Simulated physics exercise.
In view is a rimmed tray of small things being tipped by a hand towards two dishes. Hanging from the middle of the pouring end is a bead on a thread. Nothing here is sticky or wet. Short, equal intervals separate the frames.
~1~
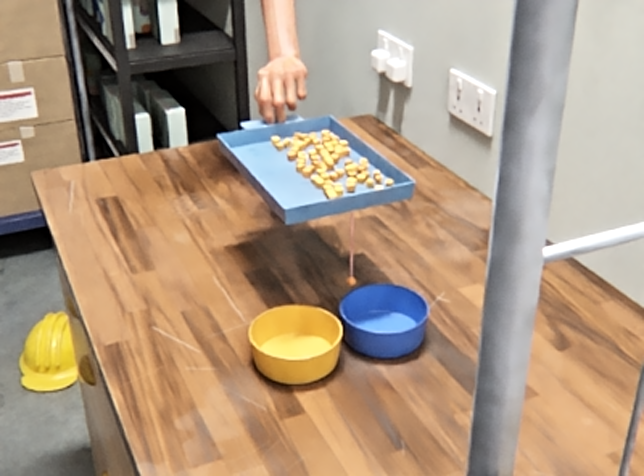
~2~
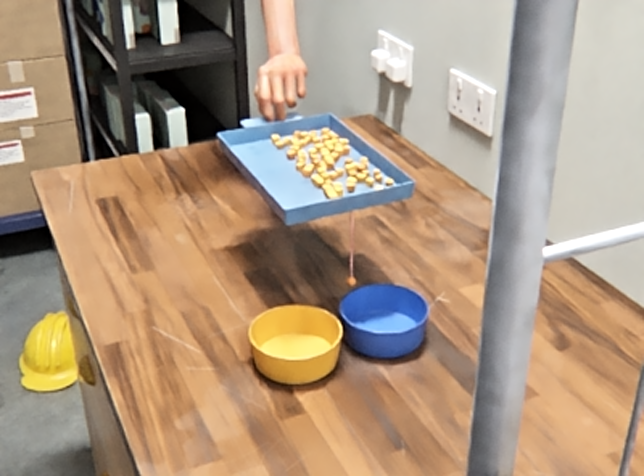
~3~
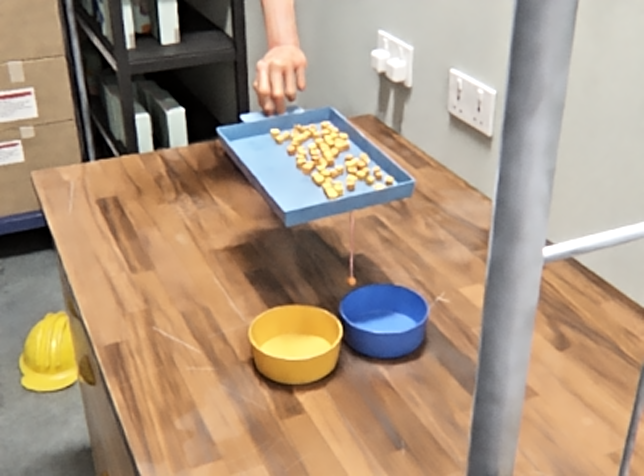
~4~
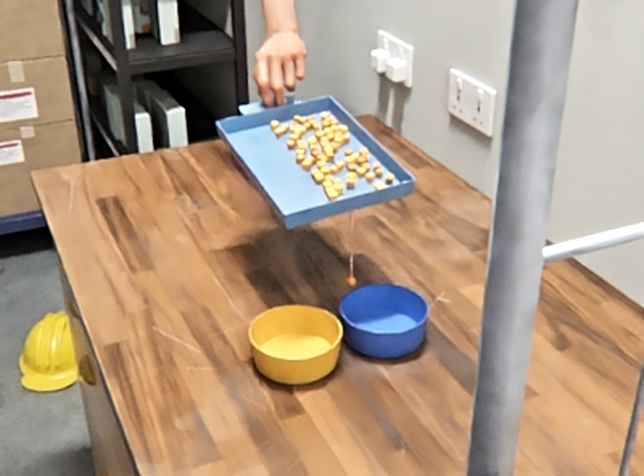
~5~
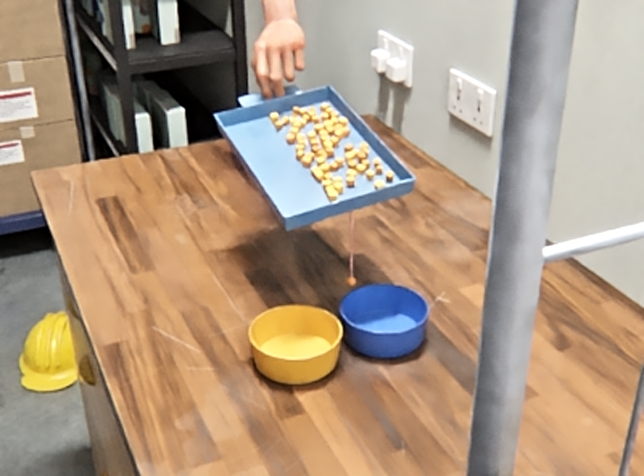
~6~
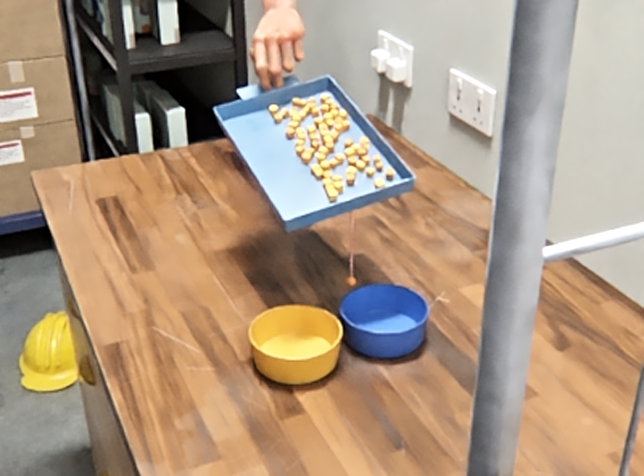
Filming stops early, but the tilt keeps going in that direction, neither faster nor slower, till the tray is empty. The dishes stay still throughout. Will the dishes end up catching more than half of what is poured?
Yes.
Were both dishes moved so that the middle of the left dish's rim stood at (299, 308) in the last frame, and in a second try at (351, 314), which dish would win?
Placement one: The left-positioned dish. Placement two: The left-positioned dish.
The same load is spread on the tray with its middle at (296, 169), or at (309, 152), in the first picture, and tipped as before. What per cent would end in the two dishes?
In order, 70 per cent then 70 per cent.
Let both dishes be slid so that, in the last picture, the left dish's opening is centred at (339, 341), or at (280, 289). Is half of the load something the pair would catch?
First under half, then not half.
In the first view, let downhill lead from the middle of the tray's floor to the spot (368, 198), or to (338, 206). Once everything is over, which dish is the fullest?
Tilt 1: Right-side dish. Tilt 2: Right-side dish.
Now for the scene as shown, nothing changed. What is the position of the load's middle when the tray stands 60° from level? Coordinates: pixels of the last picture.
In the last view the centre sits at roughly (309, 193).
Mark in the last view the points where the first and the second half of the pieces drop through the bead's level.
Close to (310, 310), then close to (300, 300).
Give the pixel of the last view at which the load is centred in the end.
Close to (299, 351), more or less.
Soon, tray tipped steeply; all on the tray.
A while on, tray tipped right over; all on the tray.
Towards the end, tray tipped past a quarter turn; about two thirds in the left dish; a small part in the right dish; about a quarter outside both.
Finally, tray tipped past a quarter turn; about two thirds in the left dish; a small part in the right dish; about a quarter outside both.
